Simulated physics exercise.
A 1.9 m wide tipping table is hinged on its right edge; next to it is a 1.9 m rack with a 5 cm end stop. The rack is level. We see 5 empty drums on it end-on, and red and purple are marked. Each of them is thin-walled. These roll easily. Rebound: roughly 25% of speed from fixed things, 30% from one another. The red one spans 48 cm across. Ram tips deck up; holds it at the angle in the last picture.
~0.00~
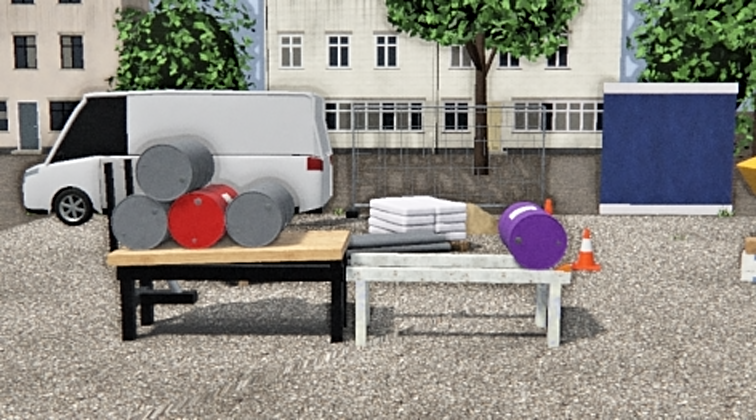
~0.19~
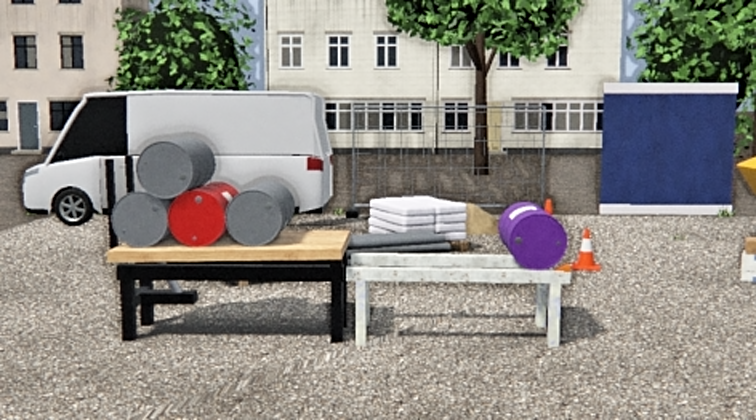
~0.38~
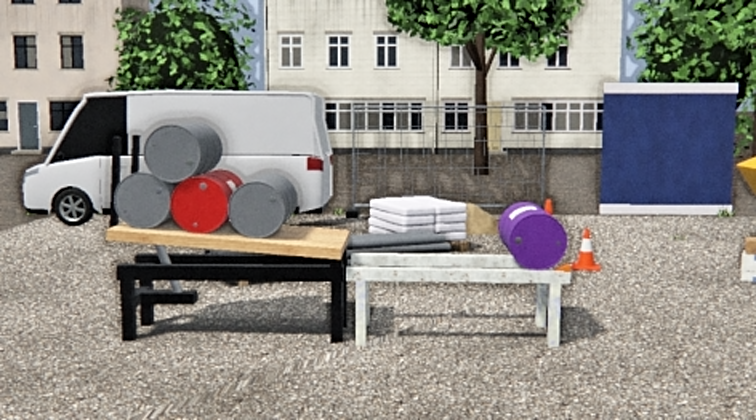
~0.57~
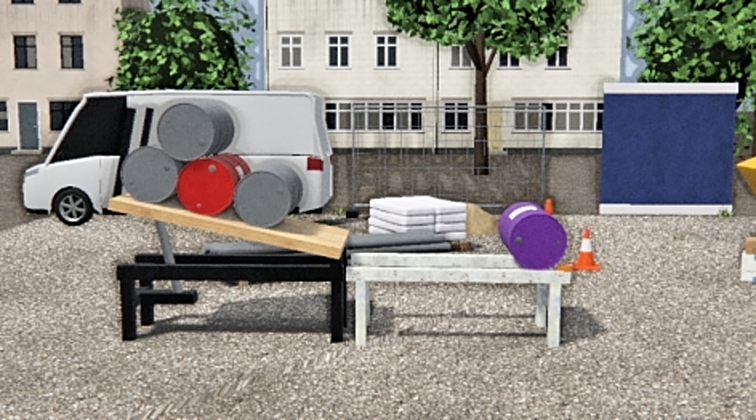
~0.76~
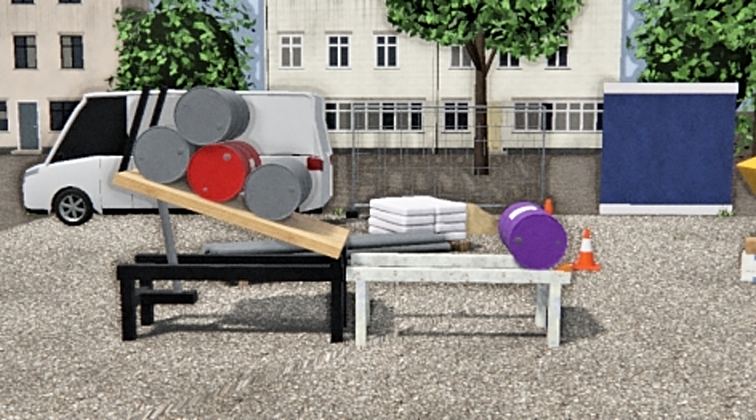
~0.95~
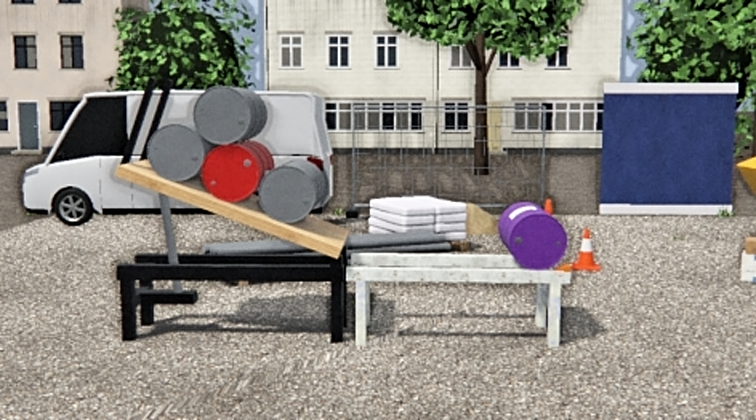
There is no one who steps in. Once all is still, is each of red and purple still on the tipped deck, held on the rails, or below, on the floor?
Once still, red is held on the rails, purple is below, on the floor.
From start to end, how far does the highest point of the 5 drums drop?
Roughly 55 cm.
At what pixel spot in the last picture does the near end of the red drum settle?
(543, 243), roughly.
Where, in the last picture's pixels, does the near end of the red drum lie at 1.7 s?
Position: About (348, 218).
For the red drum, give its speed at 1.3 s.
Near 1.5 m/s at that time.
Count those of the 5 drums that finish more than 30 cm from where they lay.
5.
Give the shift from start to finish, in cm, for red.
Red: 290.
Then, 1.3 s in, red is on the deck, 70 cm from the hinge, rolling right; purple is on the rack, 25 cm from the rack's far end; 0 of 5 over the stop.
Then, 1.7 s in, red is on the deck, 5 cm from the hinge, rolling right; still the same for purple; 0 of 5 over the stop.
Then, 2.1 s in, red is on the rack, 120 cm from the rack's far end, rolling right; purple is on the rack, 20 cm from the rack's far end, rolling right; 0 of 5 over the stop.
Then, 2.5 s in, red is on the rack, 85 cm from the rack's far end, rolling right; purple is beyond the stop and falling; 1 of 5 over the stop.
In the end (6.7 s), red is on the rack, 25 cm from the rack's far end; purple is beyond the stop, on the ground; 3 of 5 over the stop.
